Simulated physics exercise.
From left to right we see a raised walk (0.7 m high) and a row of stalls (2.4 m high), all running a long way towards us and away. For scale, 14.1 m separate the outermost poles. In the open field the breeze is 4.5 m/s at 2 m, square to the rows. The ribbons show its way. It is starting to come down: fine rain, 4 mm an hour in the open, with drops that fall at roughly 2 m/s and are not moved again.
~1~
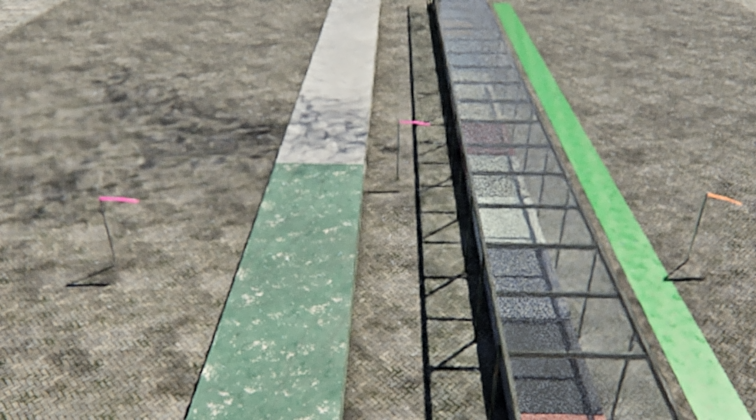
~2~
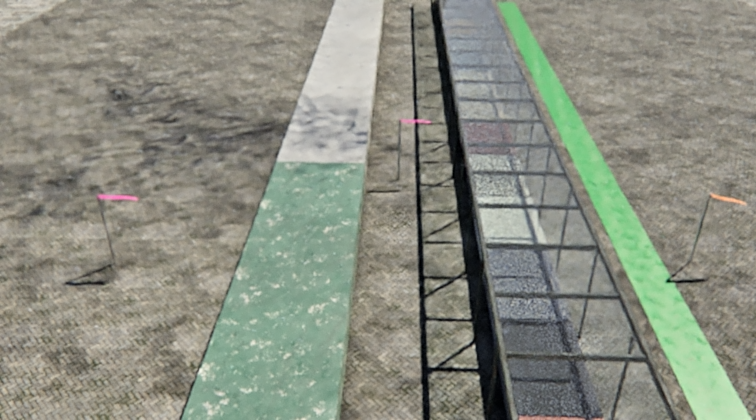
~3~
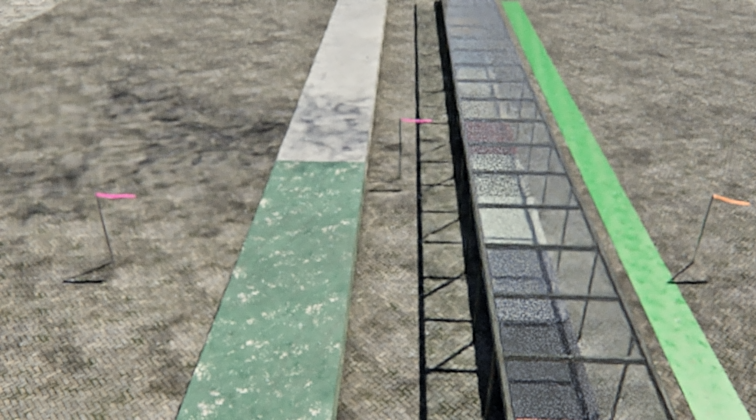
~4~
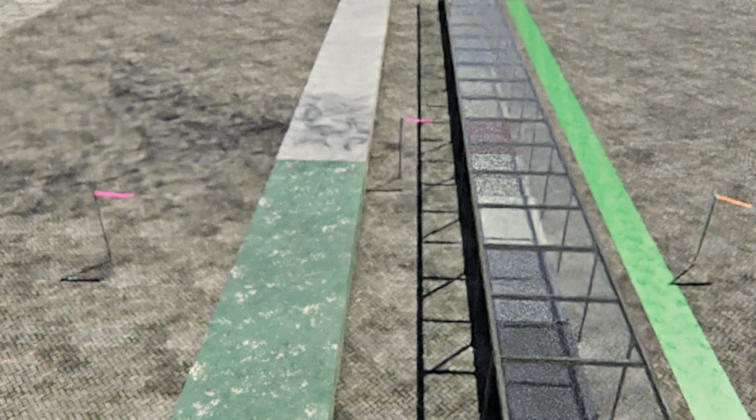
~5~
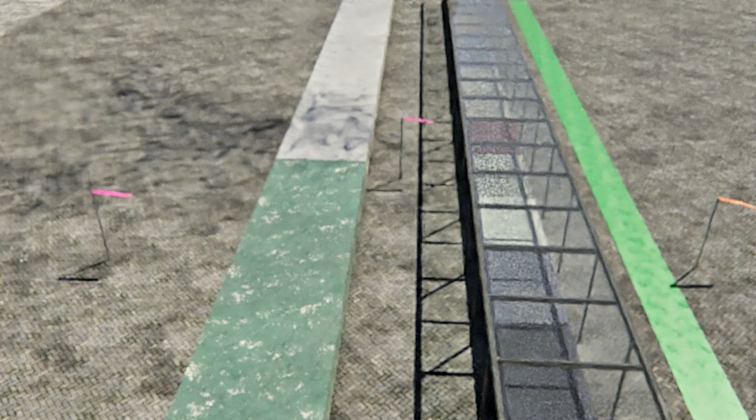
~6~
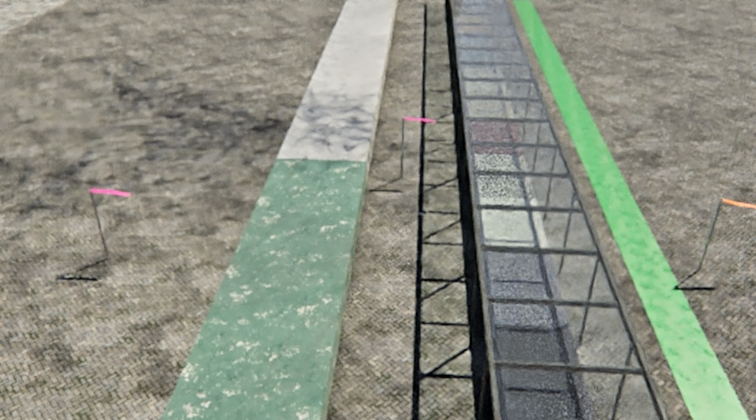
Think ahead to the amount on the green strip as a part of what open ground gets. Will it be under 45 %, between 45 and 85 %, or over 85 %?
The amount there is less than 45 % of the open one.
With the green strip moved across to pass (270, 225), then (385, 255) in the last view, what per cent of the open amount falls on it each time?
In turn about 60 %, 70 %.
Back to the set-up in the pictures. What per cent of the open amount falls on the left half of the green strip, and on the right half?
Left about 15 %, right about 10 %.
In 10 minutes the green strip collects 0.1 mm against 0.7 mm in the open.
In 30 minutes the green strip collects 0.2 mm against 2.0 mm in the open.
In 60 minutes the green strip collects 0.5 mm against 4.0 mm in the open, so the green strip has 12 % of the open amount; the left half of it has 15 %, the right half 8 %.
